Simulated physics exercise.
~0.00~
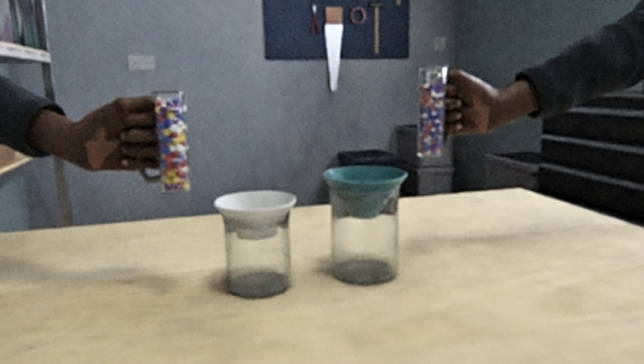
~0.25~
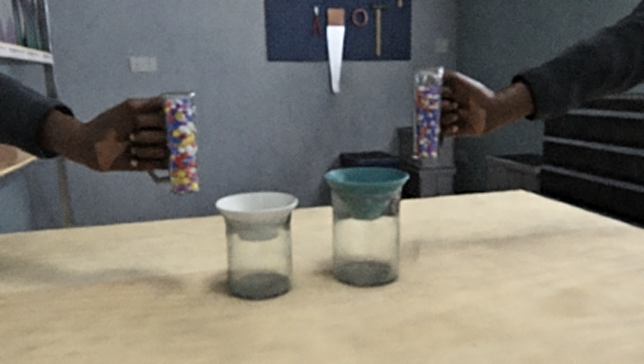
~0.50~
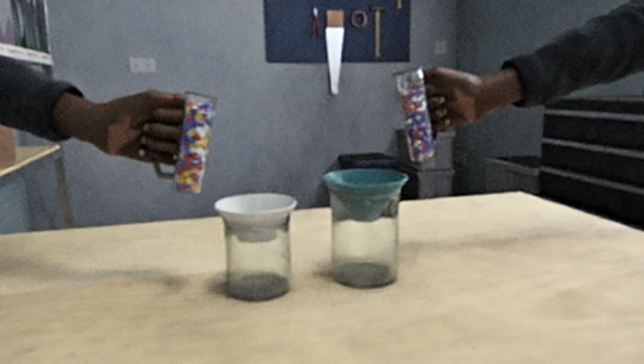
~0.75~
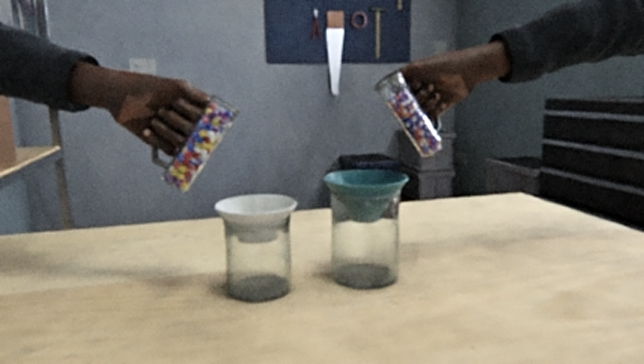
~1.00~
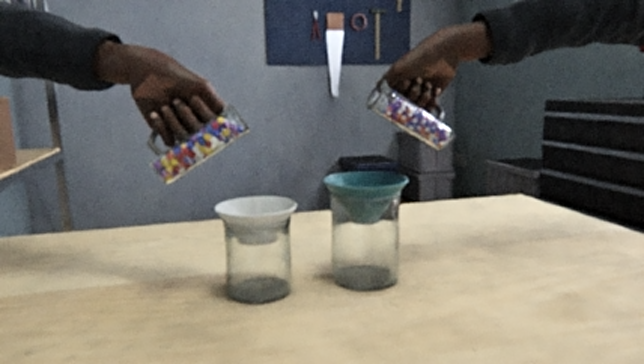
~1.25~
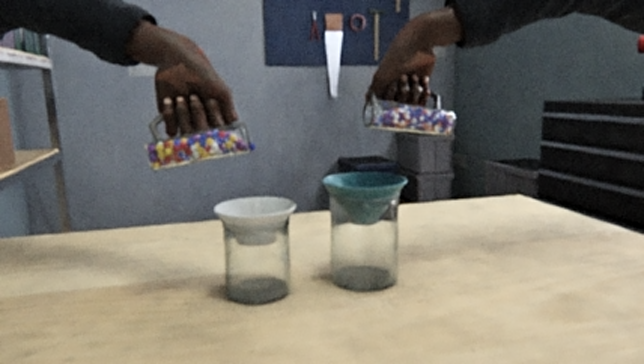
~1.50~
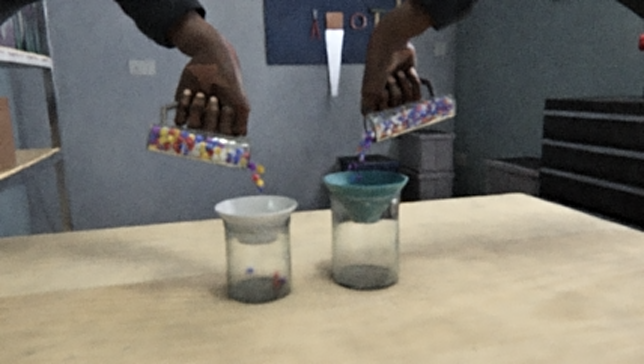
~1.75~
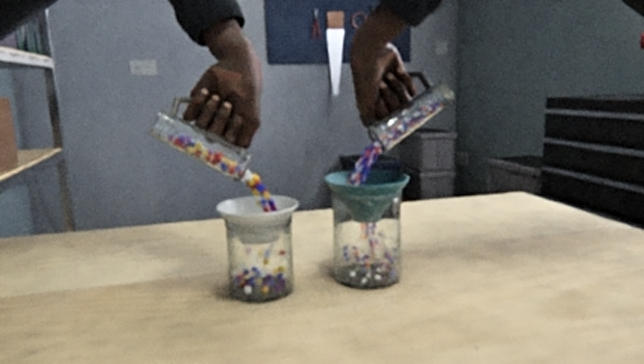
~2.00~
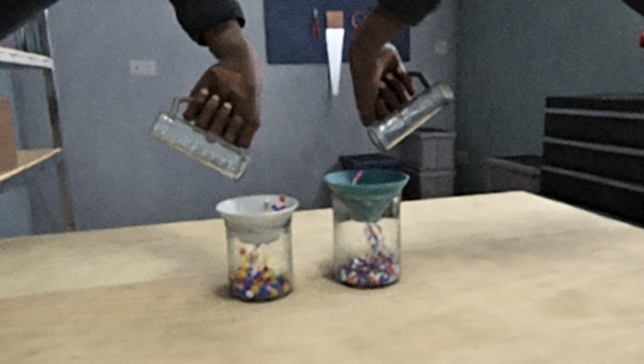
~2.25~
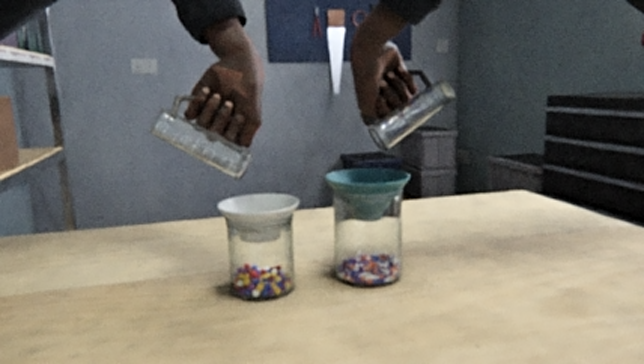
Two hands tip cups of colourful beads through funnels until all settle in the jars.
